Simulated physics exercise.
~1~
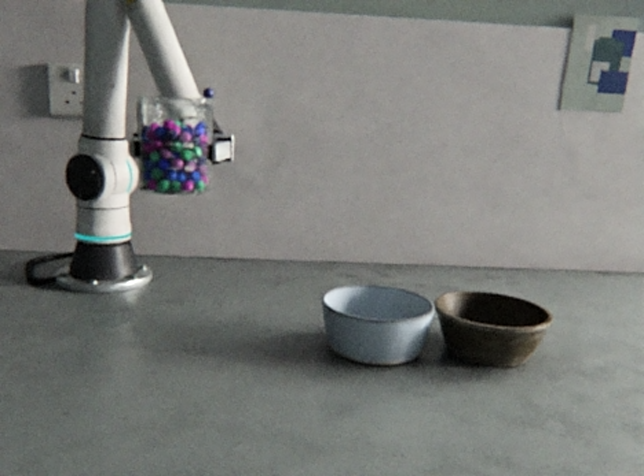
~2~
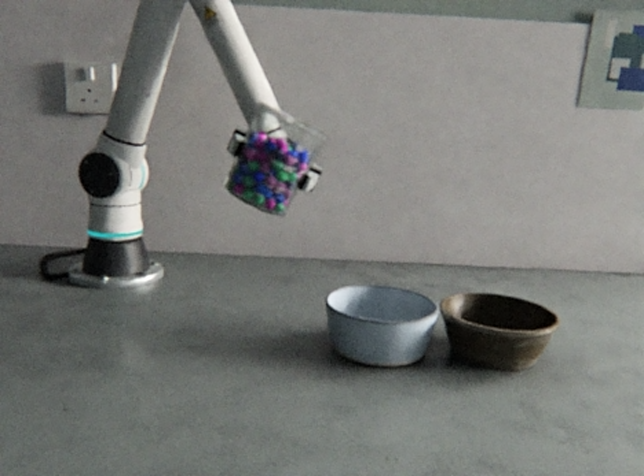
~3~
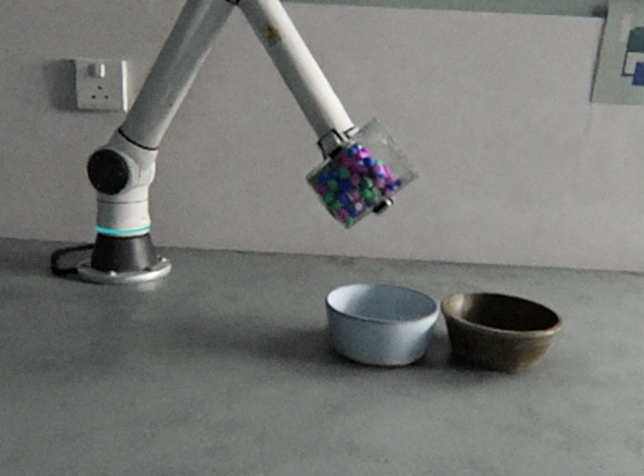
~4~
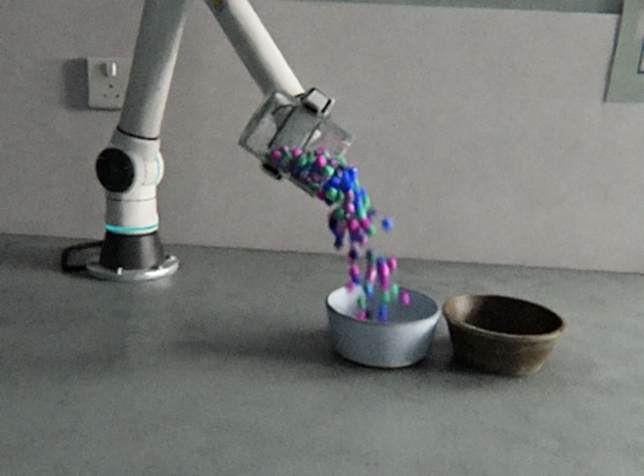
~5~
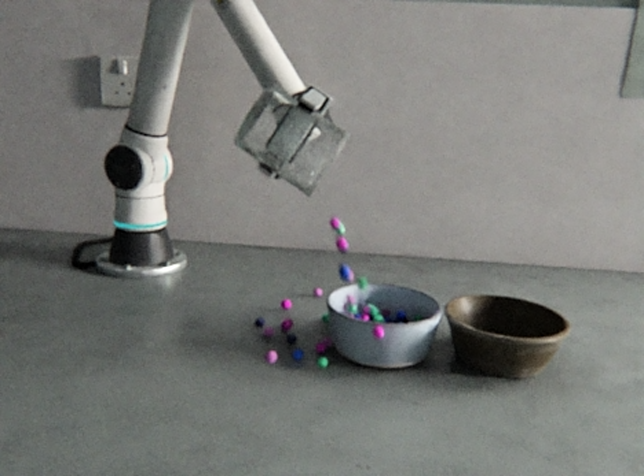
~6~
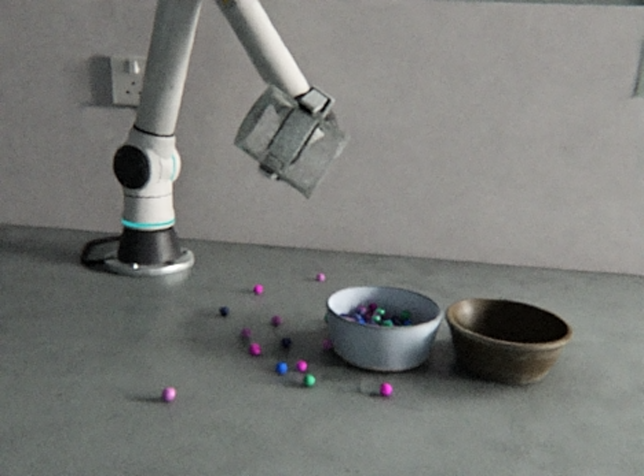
A robot arm carried a clear tumbler of colourful round sweets to the right, tipped it over and poured them into the pale blue bowl beside an empty brown one; most landed inside, while some scattered across the grey table.
